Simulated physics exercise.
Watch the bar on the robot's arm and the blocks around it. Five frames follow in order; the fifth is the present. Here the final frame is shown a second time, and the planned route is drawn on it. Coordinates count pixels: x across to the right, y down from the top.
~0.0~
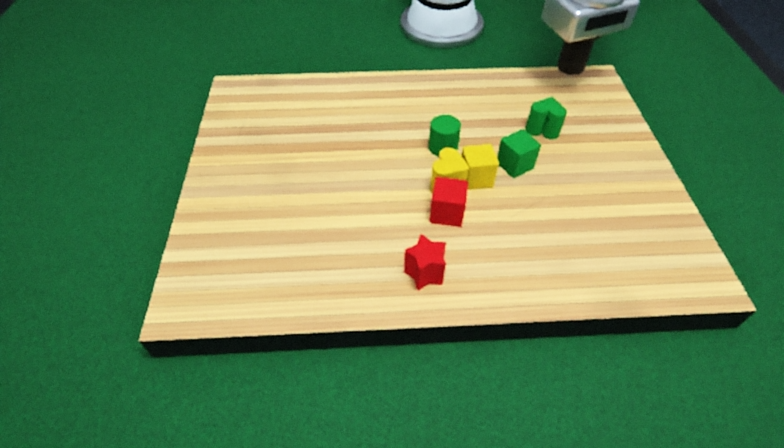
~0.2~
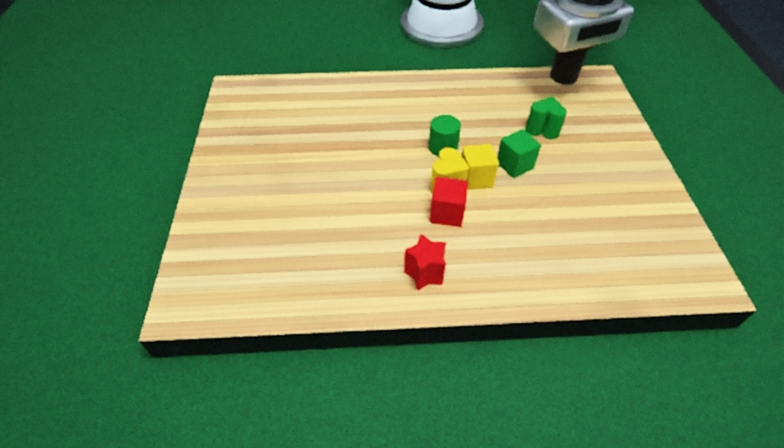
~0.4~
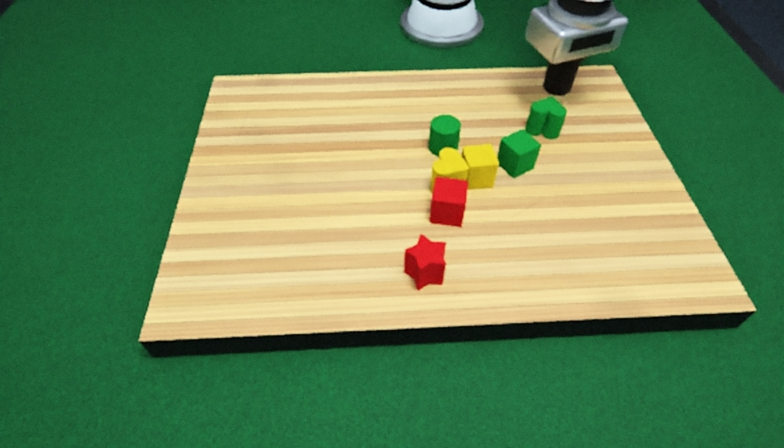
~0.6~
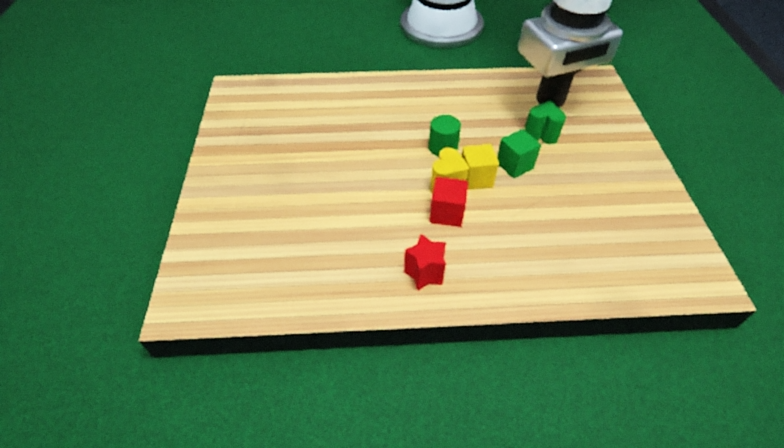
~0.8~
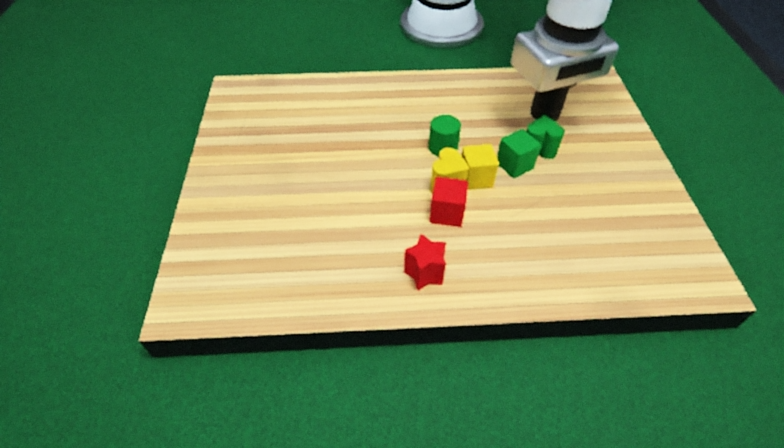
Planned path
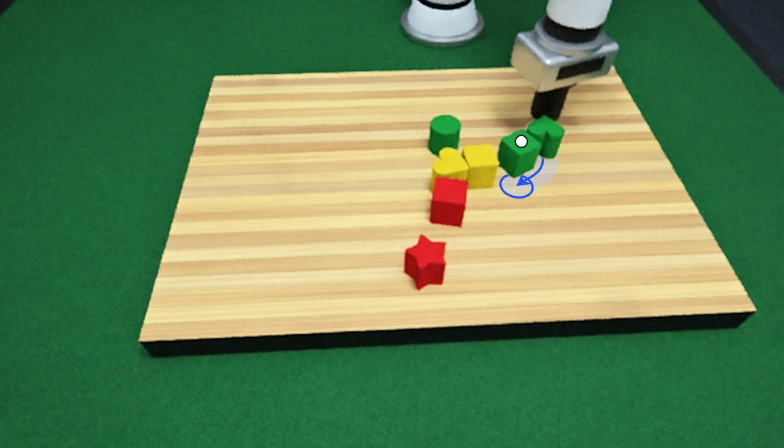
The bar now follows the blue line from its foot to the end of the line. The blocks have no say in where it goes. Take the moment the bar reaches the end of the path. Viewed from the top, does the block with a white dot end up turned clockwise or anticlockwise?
Viewed from the top, it goes clockwise.
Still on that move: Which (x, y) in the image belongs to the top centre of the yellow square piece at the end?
Top centre: (459, 162).
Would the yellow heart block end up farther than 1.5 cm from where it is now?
That would be a yes.
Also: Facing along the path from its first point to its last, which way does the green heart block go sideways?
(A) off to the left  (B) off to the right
The correct letter is A.
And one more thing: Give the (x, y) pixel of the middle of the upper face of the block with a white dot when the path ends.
It should be at about (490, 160).
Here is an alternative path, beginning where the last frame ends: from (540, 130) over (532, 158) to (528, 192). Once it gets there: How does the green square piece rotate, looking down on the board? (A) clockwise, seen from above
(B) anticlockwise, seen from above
A.
Path on the board, from (540, 130) by way of (542, 150) and (538, 171) to (516, 186); the dot is on the green square piece.
On the path given first. One third of the way, bar (547, 135); green square piece (518, 148), turned 25° clockwise; green heart block (553, 149), turned 15° anticlockwise.
Two thirds of the way, bar (543, 156); green square piece (515, 149), turned 30° clockwise; green heart block (560, 169), turned 55° anticlockwise.
At the end, bar (521, 171); yellow heart block (429, 163), turned 30° clockwise; yellow square piece (459, 162), turned 15° clockwise; green square piece (491, 161), turned 40° clockwise; green heart block (555, 176), turned 105° anticlockwise.
